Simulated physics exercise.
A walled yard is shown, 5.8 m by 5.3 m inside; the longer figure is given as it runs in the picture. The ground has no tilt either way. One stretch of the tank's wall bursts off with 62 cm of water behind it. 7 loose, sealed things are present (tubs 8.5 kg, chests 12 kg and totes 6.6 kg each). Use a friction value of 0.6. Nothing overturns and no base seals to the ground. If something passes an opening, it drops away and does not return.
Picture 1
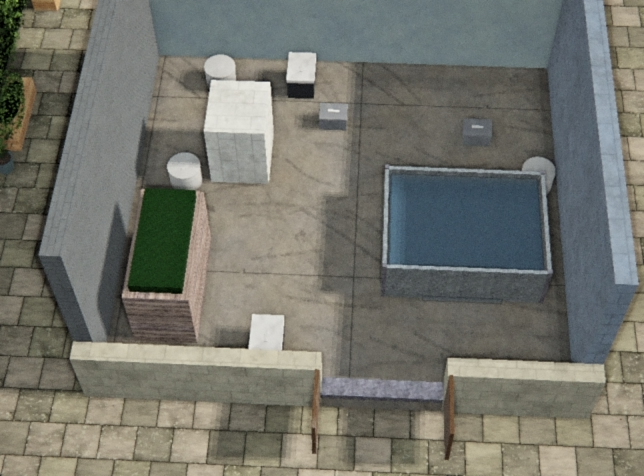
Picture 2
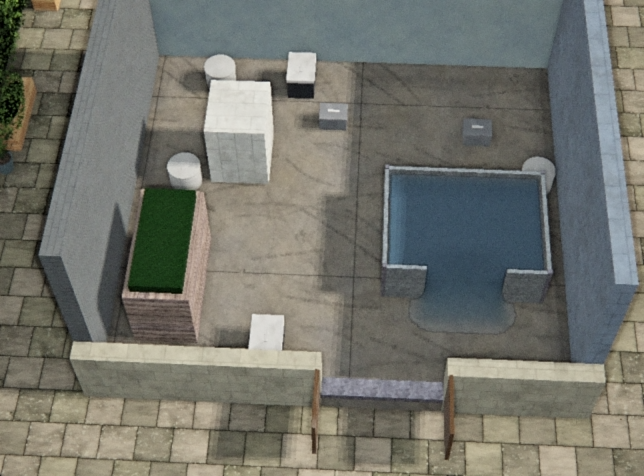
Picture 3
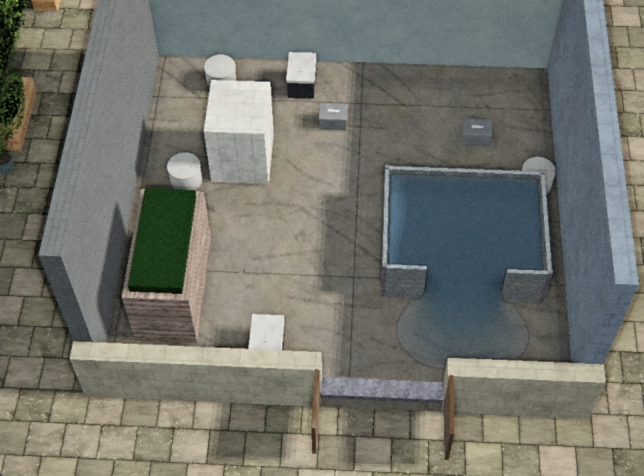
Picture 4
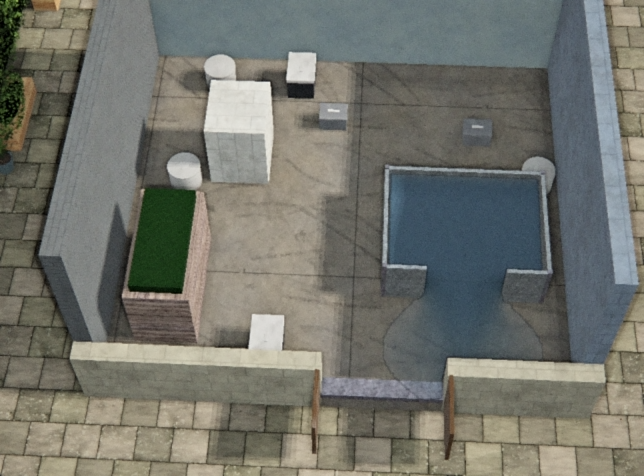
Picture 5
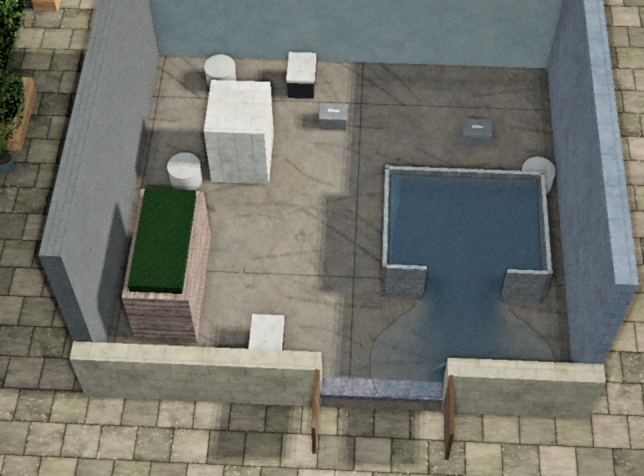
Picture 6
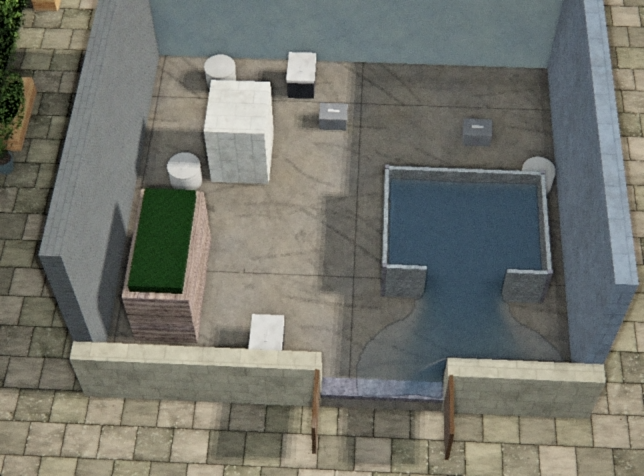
In a walled yard, part of the near side of a raised pool of water gave way, and water poured out, spreading across the floor to the front wall while the blocks around it stayed put.
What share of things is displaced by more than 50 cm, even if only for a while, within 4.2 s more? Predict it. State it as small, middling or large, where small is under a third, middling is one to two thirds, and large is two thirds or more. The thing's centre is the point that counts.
Small.
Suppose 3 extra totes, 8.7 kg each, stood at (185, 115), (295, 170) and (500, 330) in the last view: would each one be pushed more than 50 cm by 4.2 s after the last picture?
Respectively: Doesn't reach it; doesn't reach it; tops it.
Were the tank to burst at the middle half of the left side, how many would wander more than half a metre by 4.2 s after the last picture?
Result: 3.
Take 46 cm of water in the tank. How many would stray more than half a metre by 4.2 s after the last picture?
In that case 2 of them.
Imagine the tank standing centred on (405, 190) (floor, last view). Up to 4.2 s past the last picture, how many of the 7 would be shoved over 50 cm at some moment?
That would give 2.
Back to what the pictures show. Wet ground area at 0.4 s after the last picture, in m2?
Wet area: Approx. 6.0 m2.
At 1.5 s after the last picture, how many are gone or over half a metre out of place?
Tally at that time: 0.
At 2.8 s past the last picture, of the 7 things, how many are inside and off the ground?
My tally comes to 0.
Then, 0.4 s after the last picture 0 of 7 are over 50 cm from their spots; 0 afloat.
Then, 1.5 s after the last picture 0 of 7 are over 50 cm from their spots; 0 afloat.
Then, 2.8 s after the last picture 2 of 7 are over 50 cm from their spots; 0 afloat.
Then, 4.2 s after the last picture 2 of 7 are over 50 cm from their spots, and 2 have been at some point; 0 afloat.
